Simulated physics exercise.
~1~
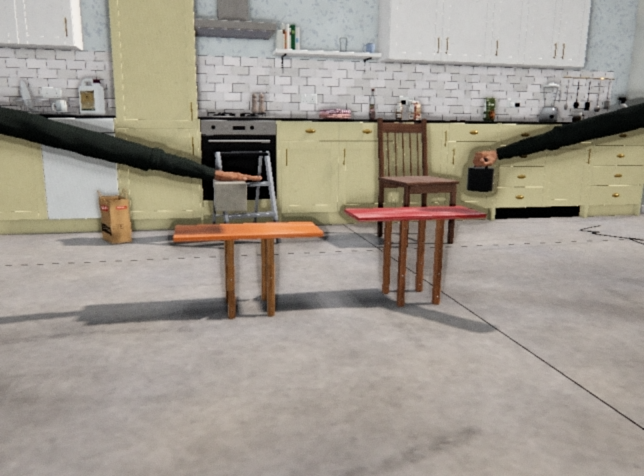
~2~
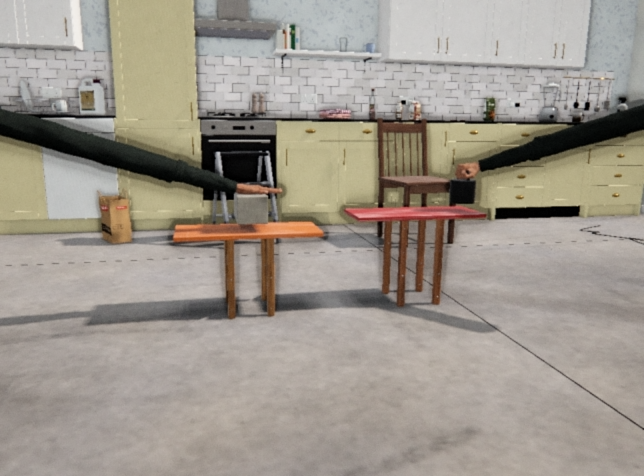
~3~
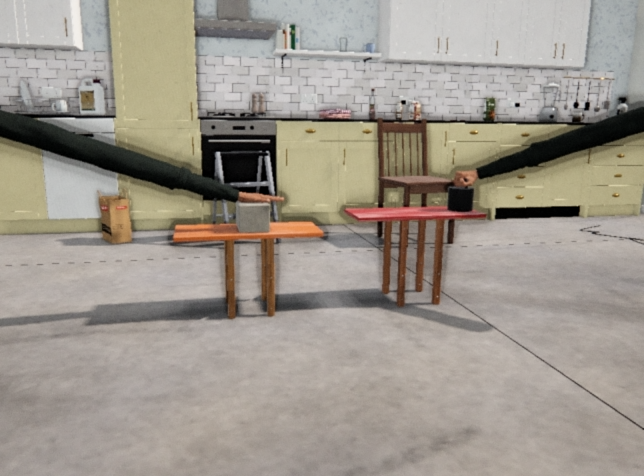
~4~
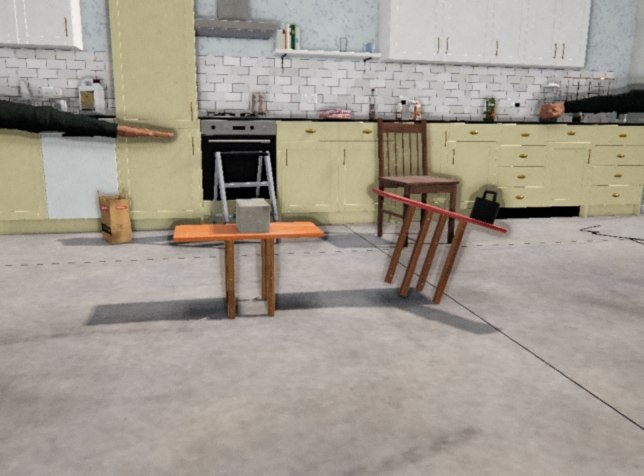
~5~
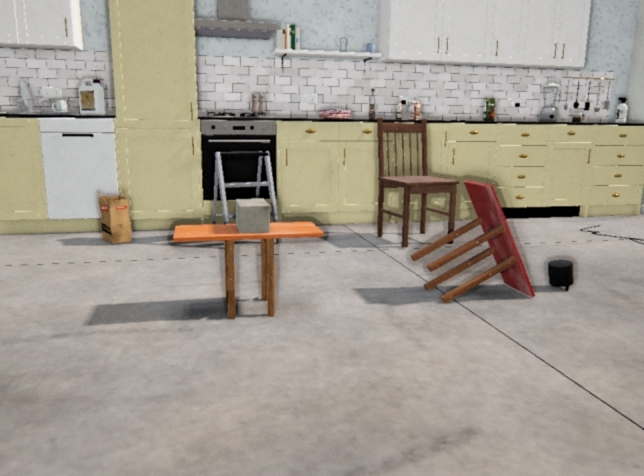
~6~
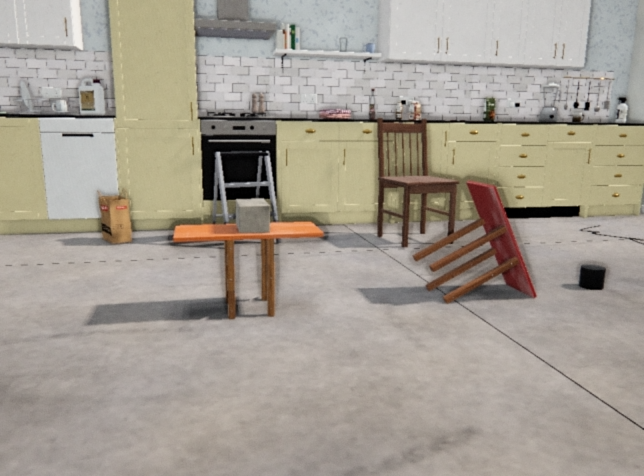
A small black object was set by a hand on the right end of a red plant stand while another hand put a grey block on an orange one; once released, the red stand toppled onto its side, and the orange one stayed upright.
